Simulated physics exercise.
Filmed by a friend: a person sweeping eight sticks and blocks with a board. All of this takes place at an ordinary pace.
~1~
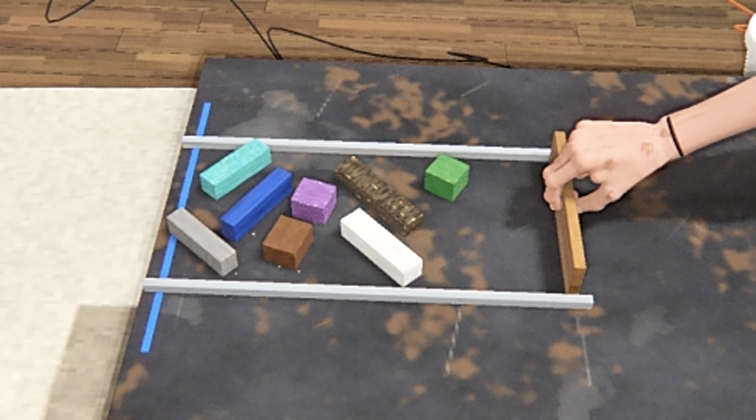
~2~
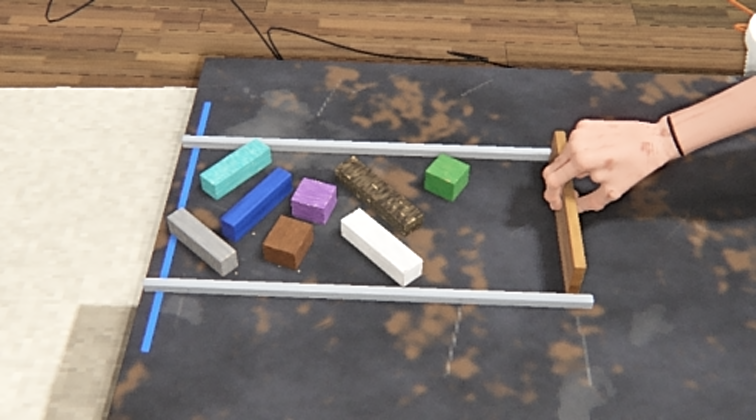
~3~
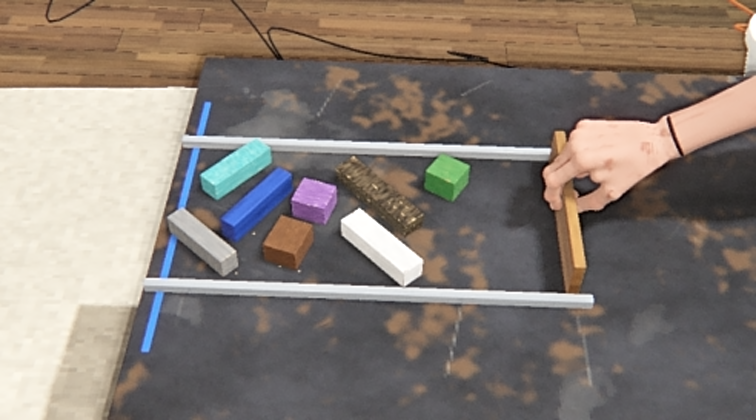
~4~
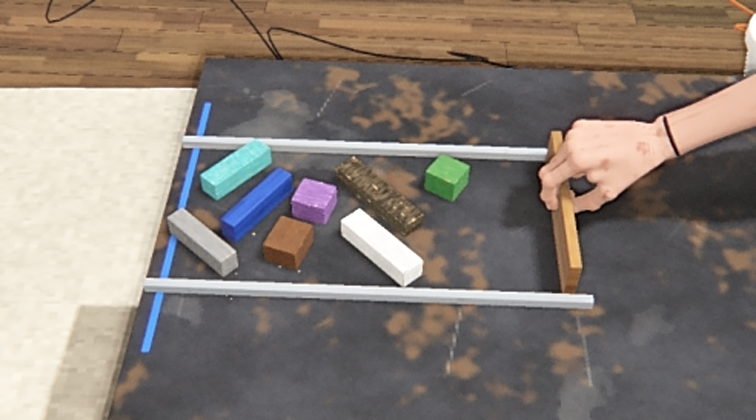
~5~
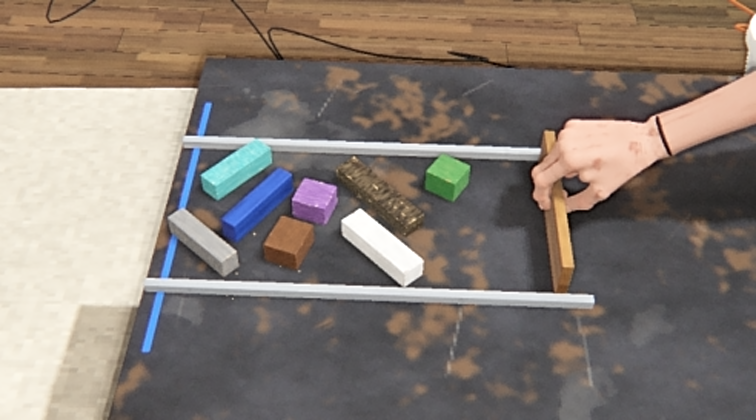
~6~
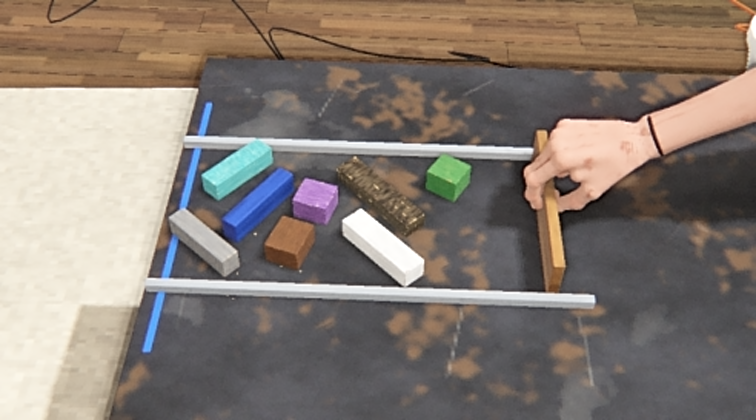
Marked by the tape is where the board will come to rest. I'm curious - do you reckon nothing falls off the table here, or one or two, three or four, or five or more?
In this one, a crowd of five or more spills over.
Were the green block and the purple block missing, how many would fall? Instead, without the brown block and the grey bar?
The number is 5 for the first case and 5 for the second.
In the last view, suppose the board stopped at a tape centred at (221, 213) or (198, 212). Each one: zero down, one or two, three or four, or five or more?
One after the other: Three or four, then 5 or more.
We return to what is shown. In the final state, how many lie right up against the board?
In total, 1.
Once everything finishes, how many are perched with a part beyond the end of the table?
1 overhanging.
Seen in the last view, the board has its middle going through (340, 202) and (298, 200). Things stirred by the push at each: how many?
Moved so far: 6, later 8.
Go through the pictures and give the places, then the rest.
In the first picture, grey bar (202, 241); turquoise bar (237, 169); blue stick (257, 204); board (565, 210); tape (180, 212).
In the second picture, turquoise bar (237, 168); brown block (288, 242).
In the third picture, blue stick (258, 204); white bar (381, 247).
In the fourth picture, grey bar (202, 242); green block (447, 177).
In the fifth picture, turquoise bar (237, 169); board (555, 210).
In the sixth picture, grey bar (204, 242); turquoise bar (238, 169); blue stick (259, 204); board (547, 209); tape (182, 212).
A little later, none off yet; grey bar at rest near (204, 242); turquoise bar at rest near (238, 169); blue stick at rest near (259, 204).
Next, none off yet; grey bar at rest near (204, 242); turquoise bar at rest near (238, 169); blue stick shifted a little near (236, 198).
Later still, none off yet; grey bar tilted a little near (128, 253); turquoise bar shifted about its own width near (174, 157); blue stick tilted a little near (146, 199).
When it is over, the number that fall off is five or more; down, white bar, black bar, purple block, brown block, blue stick, turquoise bar and grey bar.
